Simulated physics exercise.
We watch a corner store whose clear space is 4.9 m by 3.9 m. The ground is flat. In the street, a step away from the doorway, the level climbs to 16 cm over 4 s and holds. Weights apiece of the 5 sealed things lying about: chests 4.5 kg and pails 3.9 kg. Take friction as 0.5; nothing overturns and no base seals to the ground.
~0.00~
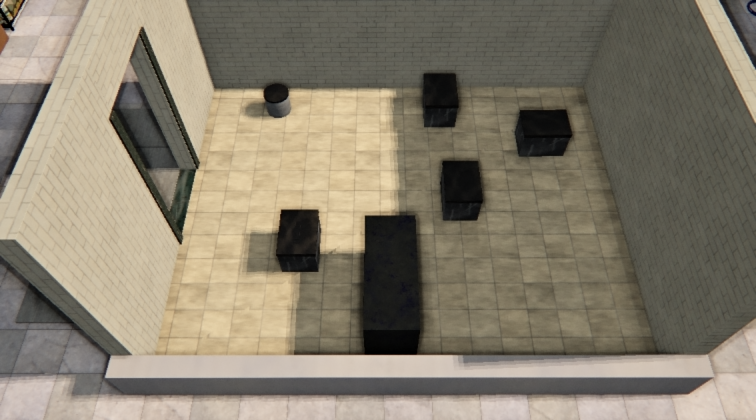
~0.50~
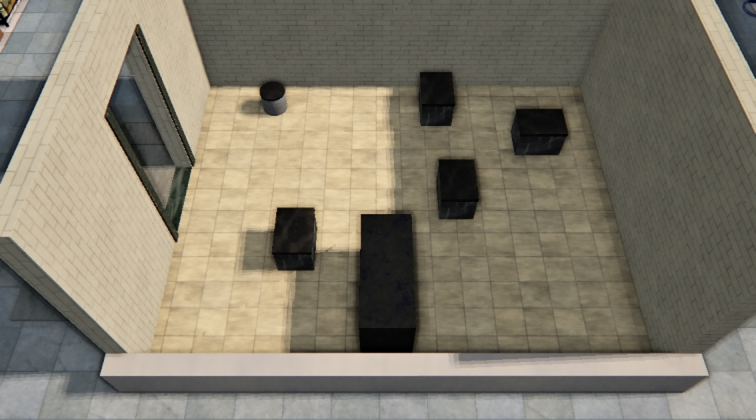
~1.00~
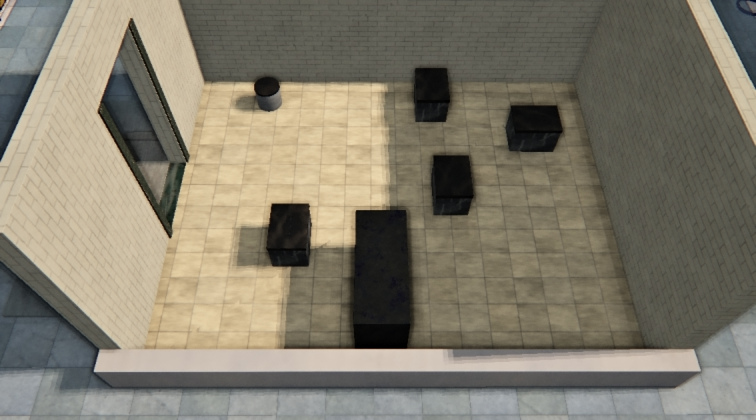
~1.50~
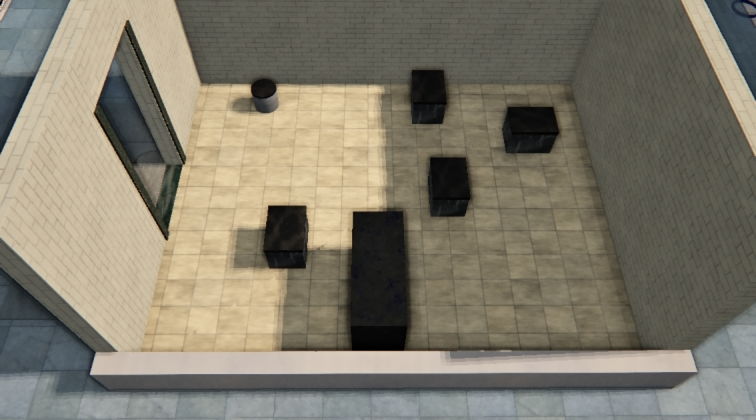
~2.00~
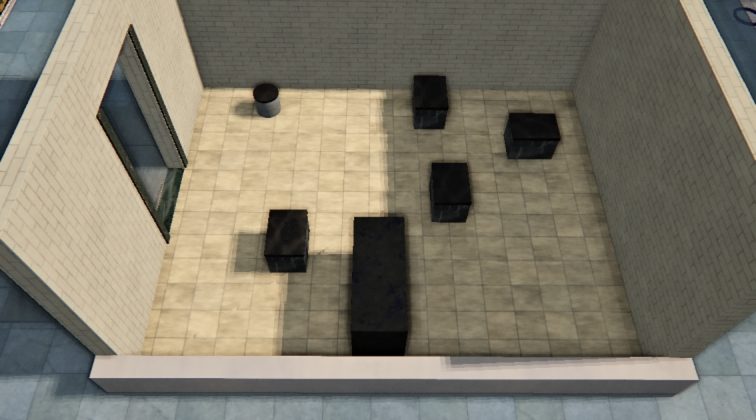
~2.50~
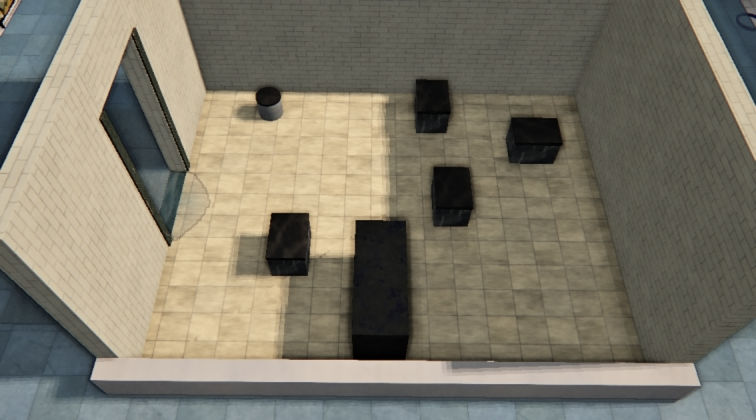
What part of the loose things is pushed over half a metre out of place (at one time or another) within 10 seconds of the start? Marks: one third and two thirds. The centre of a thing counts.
That comes to from one to two thirds.
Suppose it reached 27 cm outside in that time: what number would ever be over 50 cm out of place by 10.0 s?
In that case 4 of them.
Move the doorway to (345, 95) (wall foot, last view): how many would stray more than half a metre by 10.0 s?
Then 2.
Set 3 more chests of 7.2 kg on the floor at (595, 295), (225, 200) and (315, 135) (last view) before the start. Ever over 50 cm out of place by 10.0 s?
In turn: Under, over, past it.
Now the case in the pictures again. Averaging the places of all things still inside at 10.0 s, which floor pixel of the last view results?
Near (442, 178).
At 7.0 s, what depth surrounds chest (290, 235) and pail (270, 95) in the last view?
Roughly 6 and 1 cm.
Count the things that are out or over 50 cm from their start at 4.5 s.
By then 0.
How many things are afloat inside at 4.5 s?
I count 0.
After 3.5 s 0 of 5 are over 50 cm from their spots; 0 afloat.
After 4.5 s 0 of 5 are over 50 cm from their spots; 0 afloat.
After 7.0 s 2 of 5 are over 50 cm from their spots; 2 afloat.
After 10.0 s 3 of 5 are over 50 cm from their spots, and 3 have been at some point; 4 afloat.
